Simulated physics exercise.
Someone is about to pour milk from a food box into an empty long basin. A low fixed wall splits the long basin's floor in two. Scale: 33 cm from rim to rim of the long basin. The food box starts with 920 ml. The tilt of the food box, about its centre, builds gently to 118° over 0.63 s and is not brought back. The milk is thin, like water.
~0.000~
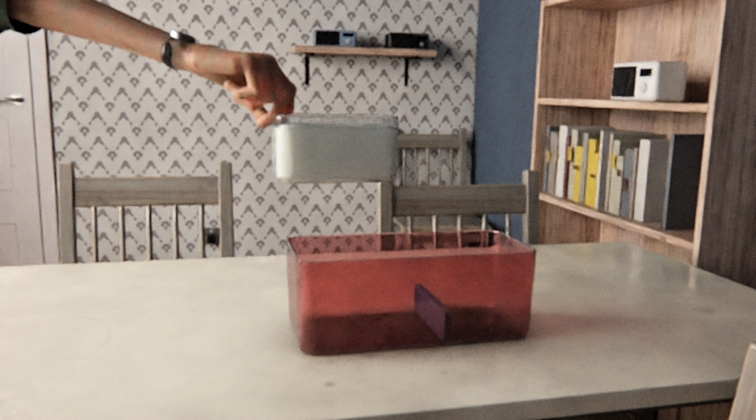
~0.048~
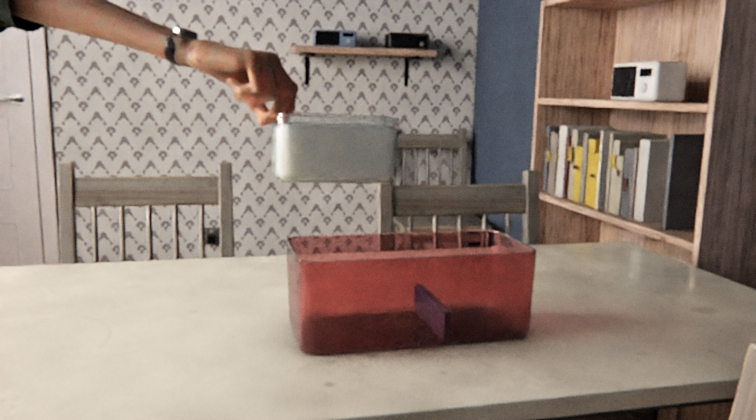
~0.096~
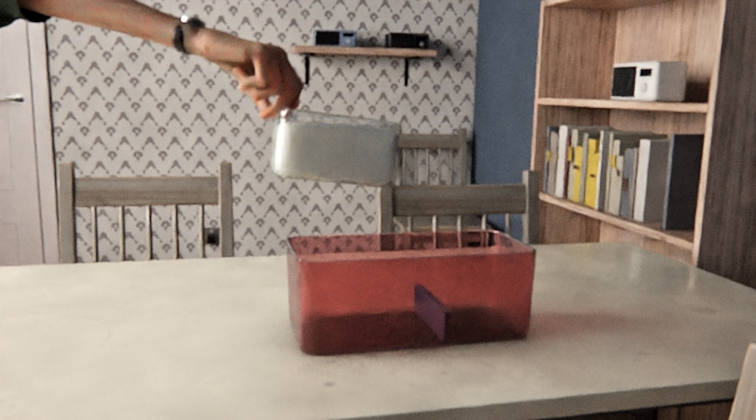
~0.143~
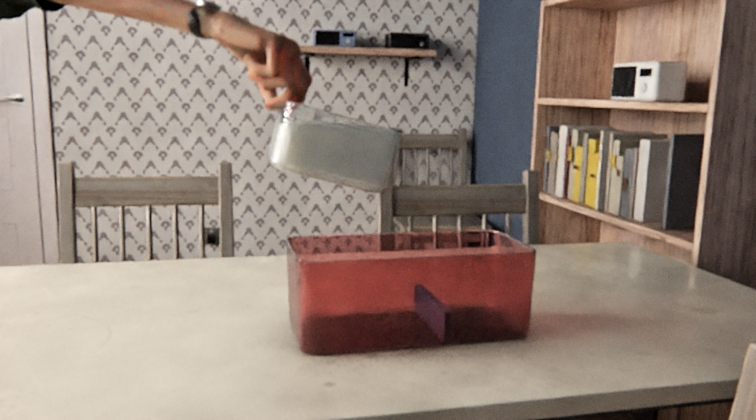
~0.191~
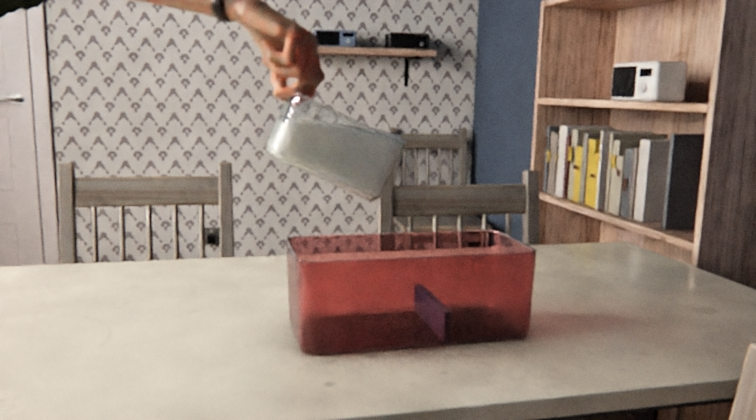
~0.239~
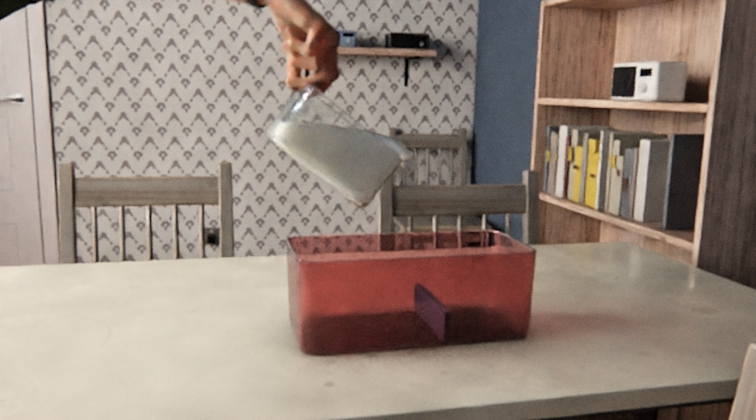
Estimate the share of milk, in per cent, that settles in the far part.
About 39 per cent.
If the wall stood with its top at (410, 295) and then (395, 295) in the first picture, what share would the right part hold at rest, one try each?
In turn about 60 and 70 per cent.
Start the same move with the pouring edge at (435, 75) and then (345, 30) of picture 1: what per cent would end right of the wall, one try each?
First 60, then 10 per cent.
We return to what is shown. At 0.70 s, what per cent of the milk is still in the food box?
Some 1 per cent.
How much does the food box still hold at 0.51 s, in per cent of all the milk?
Near 16 in a hundred.
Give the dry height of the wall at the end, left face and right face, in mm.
Left about 24 mm, right about 22 mm.
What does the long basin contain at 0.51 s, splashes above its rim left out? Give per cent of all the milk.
About 50 per cent.
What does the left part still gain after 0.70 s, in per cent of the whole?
About 3 per cent.
After 0.51 s the tilt is 107° and 15 per cent is still to pour, 20 is left of the wall and 30 right of it.
After 0.70 s the tilt is 118° and 1 per cent is still to pour, 54 is left of the wall and 34 right of it.
After 0.91 s the tilt is 118° and 0 per cent is still to pour, 56 is left of the wall and 39 right of it.
After 1.13 s the tilt is 118° and 0 per cent is still to pour, 57 is left of the wall and 39 right of it.
In the end 57 per cent lies left of the wall, 39 right of it and 4 outside.
